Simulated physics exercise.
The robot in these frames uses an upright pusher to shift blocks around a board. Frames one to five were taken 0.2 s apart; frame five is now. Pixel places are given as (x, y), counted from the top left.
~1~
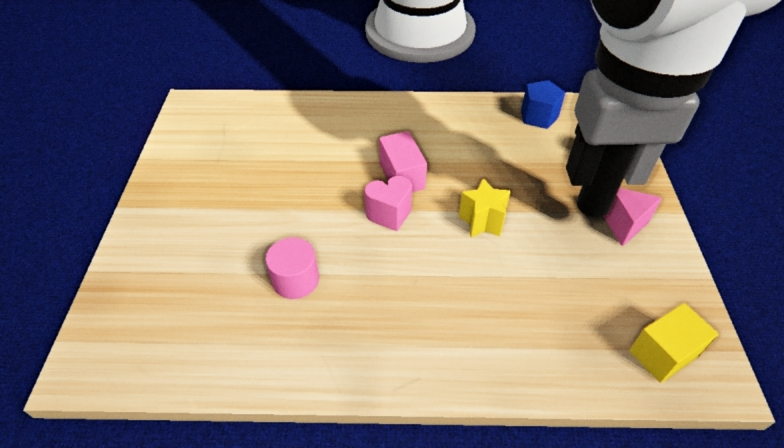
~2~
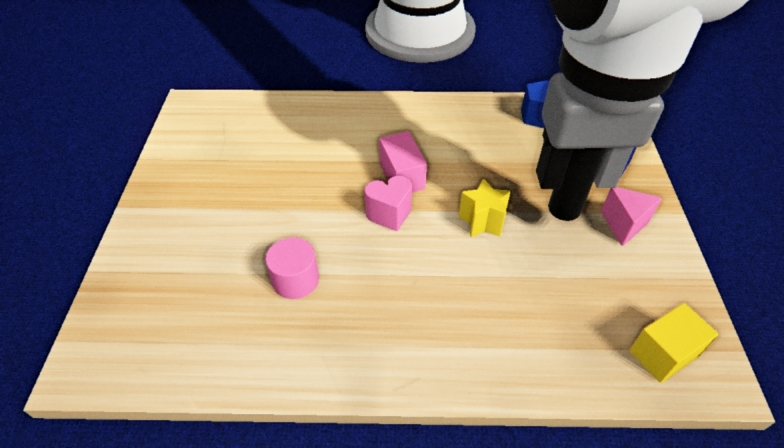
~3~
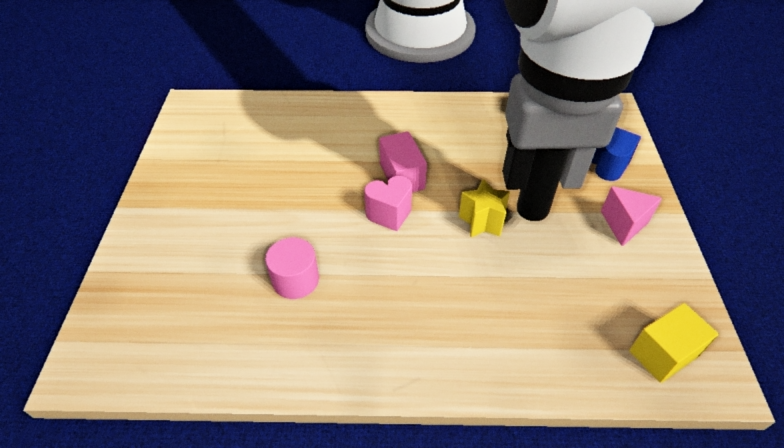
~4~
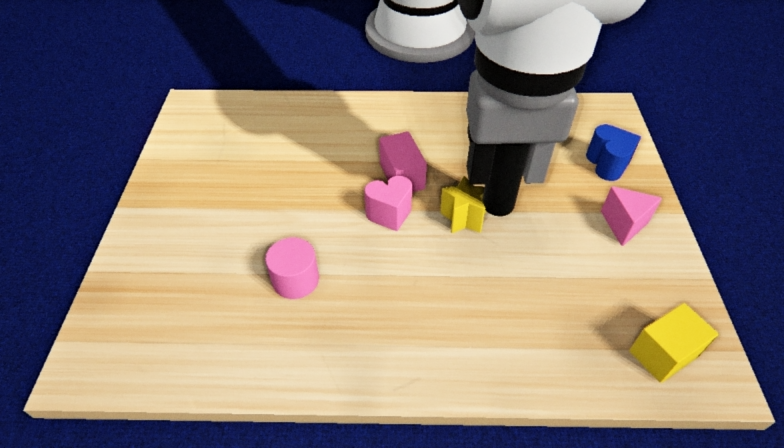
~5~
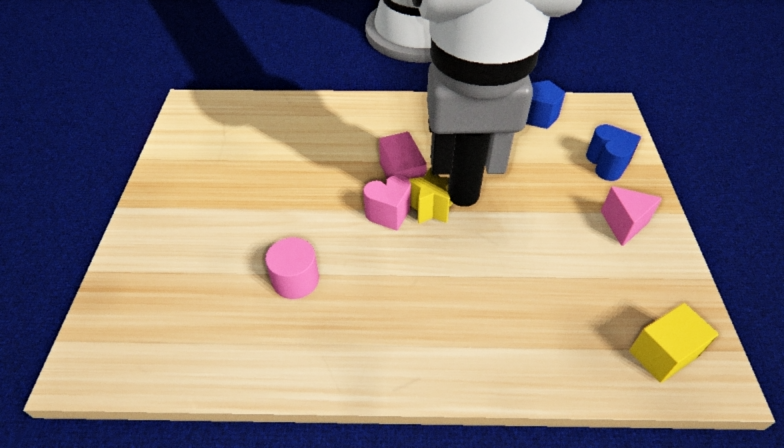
The footage shows a robot arm with a black upright pusher moving left across a wooden board of pink, yellow and blue blocks, reaching the yellow star-shaped block and pushing it left, up close to the pink heart block.
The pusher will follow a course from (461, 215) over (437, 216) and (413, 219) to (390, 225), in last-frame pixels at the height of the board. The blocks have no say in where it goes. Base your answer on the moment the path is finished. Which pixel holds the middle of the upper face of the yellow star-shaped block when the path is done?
I'd place it at (381, 178), taking the centre of its top.
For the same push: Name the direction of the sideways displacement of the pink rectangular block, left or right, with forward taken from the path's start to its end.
So, looking from the first point of the path to the last, the pink rectangular block moves rightwards.
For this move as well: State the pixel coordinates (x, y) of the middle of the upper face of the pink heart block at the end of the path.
In the picture, it is at (338, 179).
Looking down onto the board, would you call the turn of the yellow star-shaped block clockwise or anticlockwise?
Seen from above, clockwise.
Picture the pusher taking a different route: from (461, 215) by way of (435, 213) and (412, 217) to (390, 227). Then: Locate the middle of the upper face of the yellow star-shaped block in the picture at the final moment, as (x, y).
Its top face will be centred at roughly (386, 179).
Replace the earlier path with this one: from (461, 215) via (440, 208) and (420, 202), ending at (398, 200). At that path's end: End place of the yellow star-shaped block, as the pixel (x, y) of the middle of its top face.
It will likely be found at (371, 166).
What follows on the original path. Halfway along, pusher (426, 199); pink heart block (363, 183), turned 15° anticlockwise; pink rectangular block (392, 145); yellow star-shaped block (403, 177), turned 25° clockwise.
At the end, pusher (390, 206); pink heart block (338, 179), turned 35° anticlockwise; pink rectangular block (387, 144), turned 25° clockwise; yellow star-shaped block (381, 178), turned 55° clockwise.
